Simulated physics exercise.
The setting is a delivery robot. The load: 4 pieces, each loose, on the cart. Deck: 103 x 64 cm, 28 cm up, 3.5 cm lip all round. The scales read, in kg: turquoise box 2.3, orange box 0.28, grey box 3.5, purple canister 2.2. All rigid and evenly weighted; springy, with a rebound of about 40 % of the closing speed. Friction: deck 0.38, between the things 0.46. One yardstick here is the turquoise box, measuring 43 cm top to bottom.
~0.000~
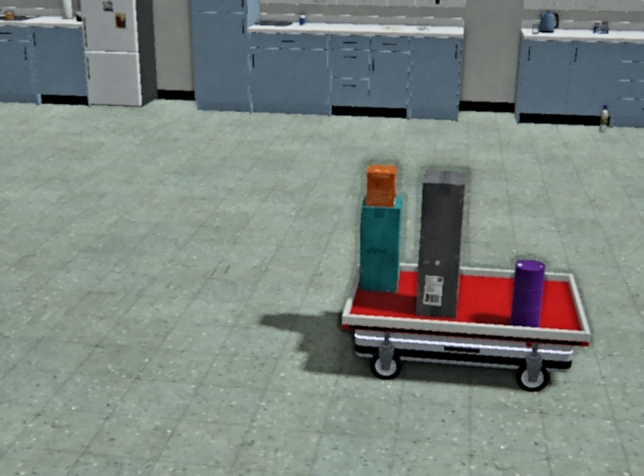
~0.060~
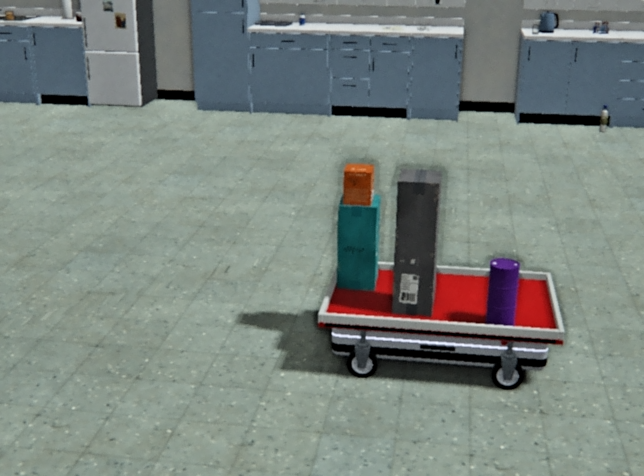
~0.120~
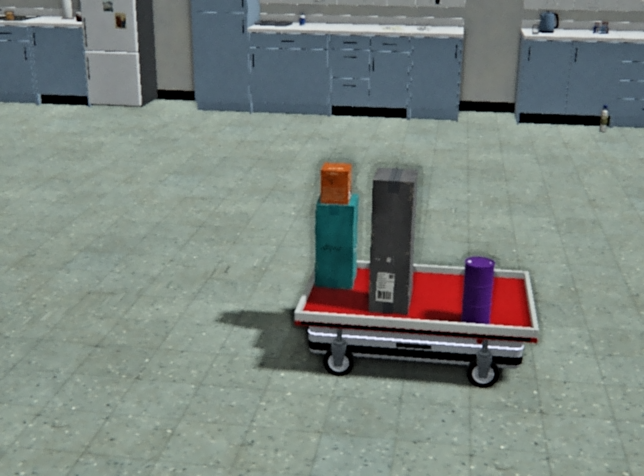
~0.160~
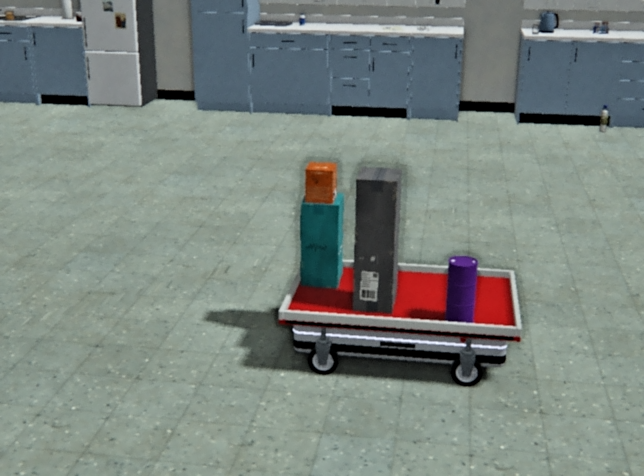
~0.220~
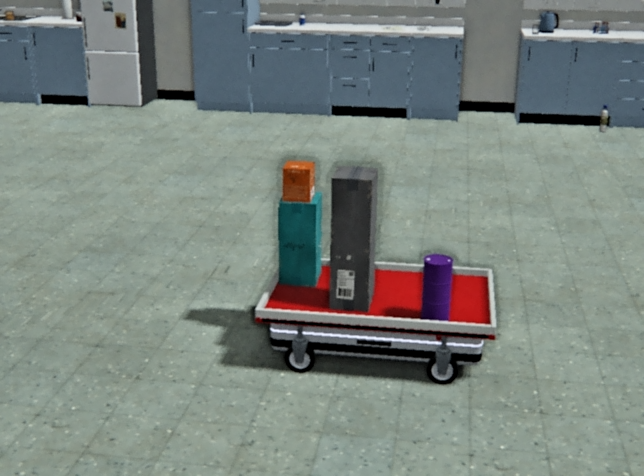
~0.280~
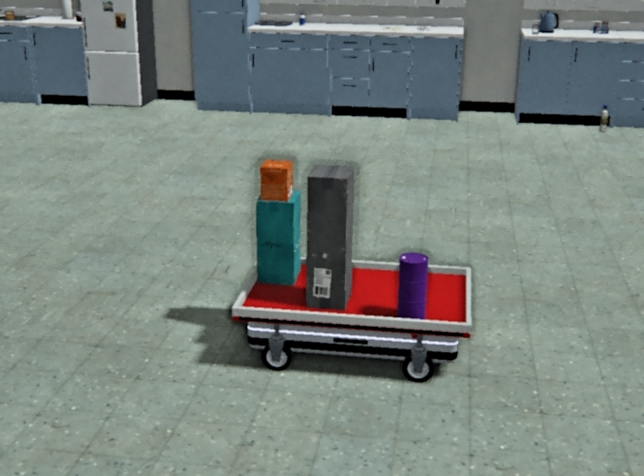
A low wheeled cart with a red bed and pale rim rolls steadily leftward across a pale tiled floor, seen from a raised, fixed viewpoint facing blue-grey cabinets and a white fridge. On it stand a turquoise box topped by a small orange box at left, a tall grey box beside them, and a purple canister at right. The load rides along upright, keeping its arrangement, while the camera stays still.
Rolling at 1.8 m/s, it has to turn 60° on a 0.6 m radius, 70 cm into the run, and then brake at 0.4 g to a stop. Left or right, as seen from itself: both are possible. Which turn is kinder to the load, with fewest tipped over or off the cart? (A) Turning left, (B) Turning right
(A) Turning left.
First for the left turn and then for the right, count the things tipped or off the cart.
With a left turn it's 3; with a right turn it's 4.
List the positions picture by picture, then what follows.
In the first picture, 0 cm covered; turquoise box (381, 243); orange box (382, 186).
In the second picture, 11 cm covered; grey box (417, 243); purple canister (502, 294).
In the third picture, 22 cm covered; grey box (393, 242); purple canister (478, 292).
In the fourth picture, 29 cm covered; grey box (377, 241); purple canister (461, 291).
In the fifth picture, 40 cm covered; grey box (354, 239); purple canister (437, 289).
In the sixth picture, 50 cm covered; turquoise box (279, 237); orange box (277, 181).
Turning left. At 0.68 s, 122 cm covered, turned 36°; turquoise box and orange box now off the cart; grey box 16° off upright; purple canister moved 5 cm.
After 1.08 s, 188 cm covered, turned 60°; grey box now off the cart; purple canister moved 8 cm.
In the end (1.8 s), off the cart, turquoise box, orange box and grey box; purple canister under 10 cm from the start. At the end, from the last picture's camera, orange box near (66, 310).
Turning right instead, turquoise box, orange box, grey box and purple canister tipped over or off the cart, 4 of 4 in all.
